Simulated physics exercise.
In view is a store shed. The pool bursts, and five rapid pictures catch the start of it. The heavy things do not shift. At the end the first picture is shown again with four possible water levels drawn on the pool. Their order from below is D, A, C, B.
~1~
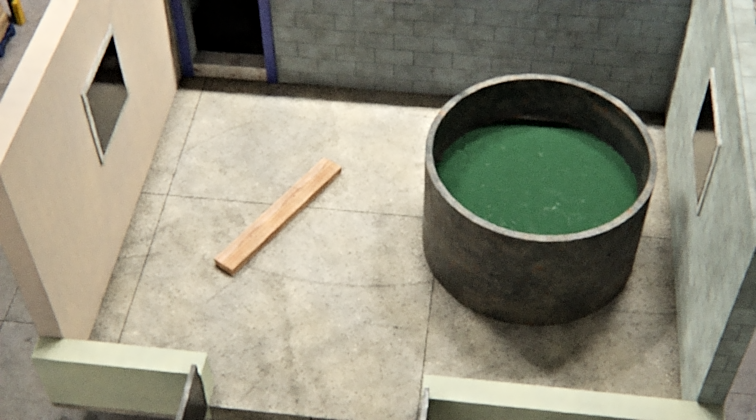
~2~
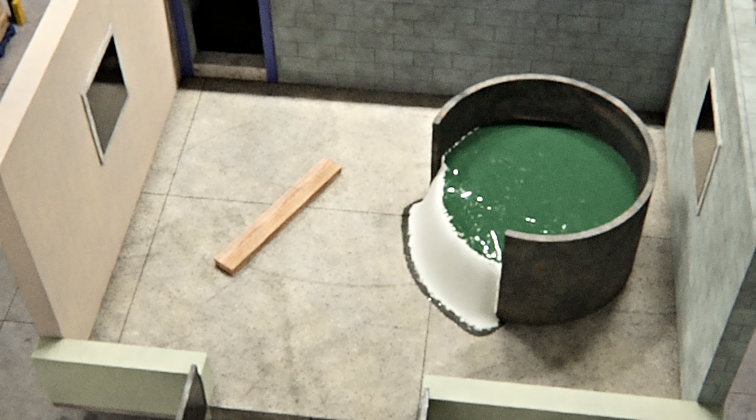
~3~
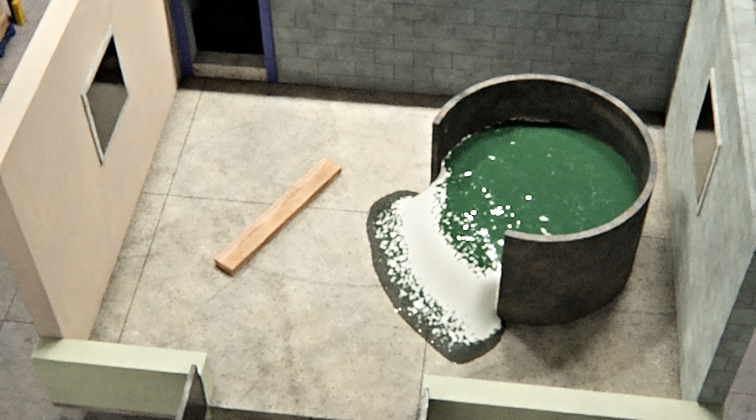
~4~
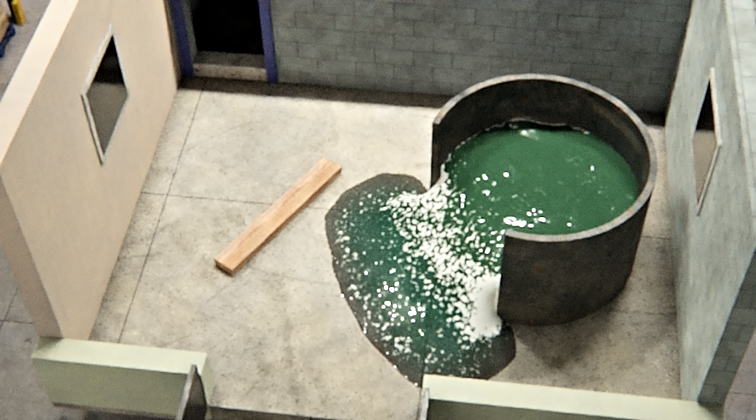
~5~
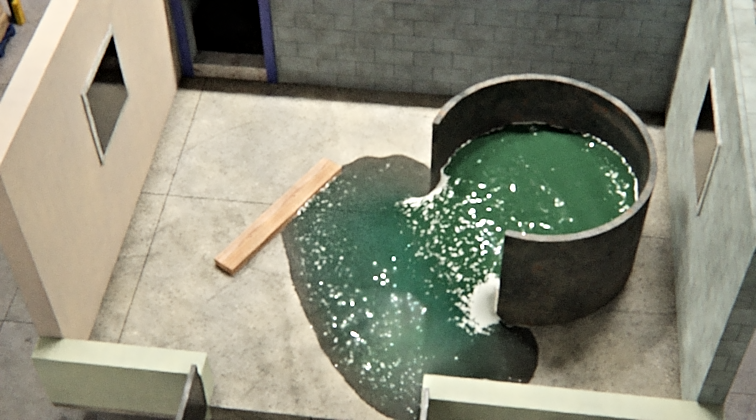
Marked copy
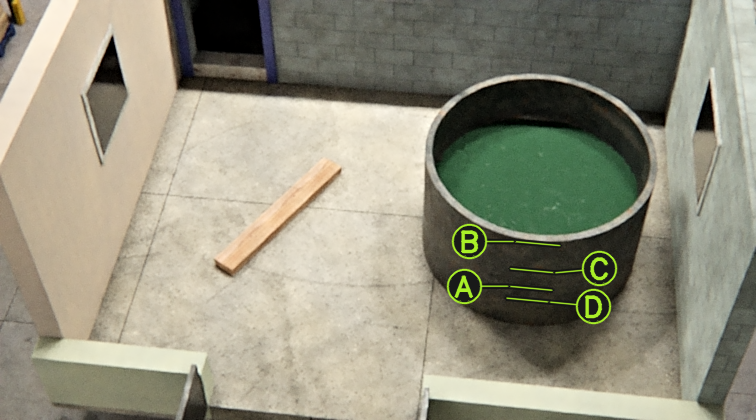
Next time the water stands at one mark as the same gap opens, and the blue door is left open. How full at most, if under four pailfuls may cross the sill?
Take C.
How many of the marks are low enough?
Three.
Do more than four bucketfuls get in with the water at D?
No, that is safe.
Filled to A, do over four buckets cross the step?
No, not at all.
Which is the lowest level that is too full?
B it is.
In lime, A at (530, 288); B at (536, 243); C at (532, 270); D at (528, 300); from the bottom up D, A, C, B.
With A, nothing gets over.
With B, about 11 bucketfuls get in.
With C, a bucket or two gets in.
With D, nothing gets over.
